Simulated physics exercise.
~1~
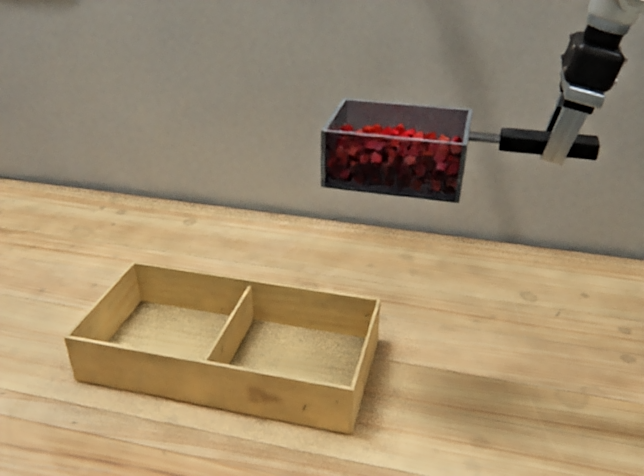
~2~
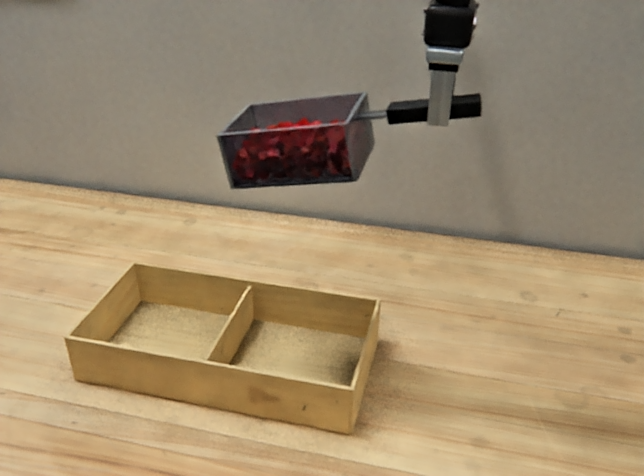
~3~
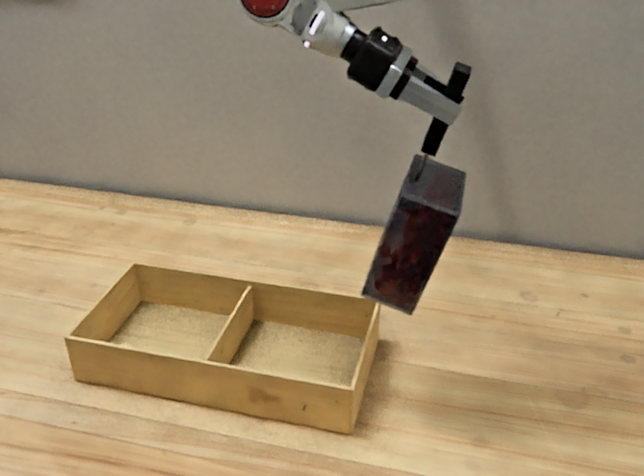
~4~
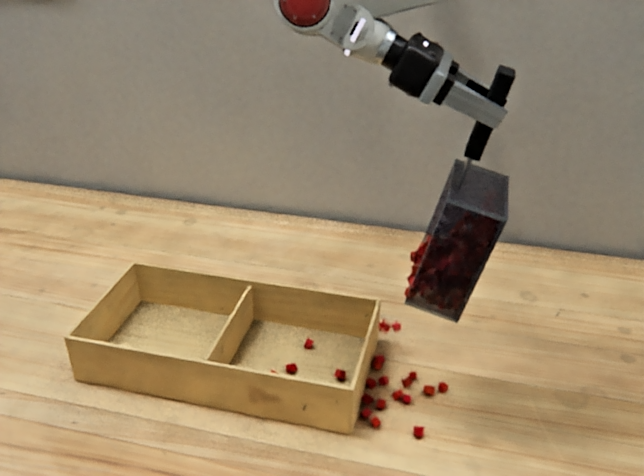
On a wooden table by a gray wall, a robot arm moved a clear box of red pieces left, tipped it steeply beside a divided wooden crate, then drew back right as some spilled, mostly onto the table, with a few landing inside.
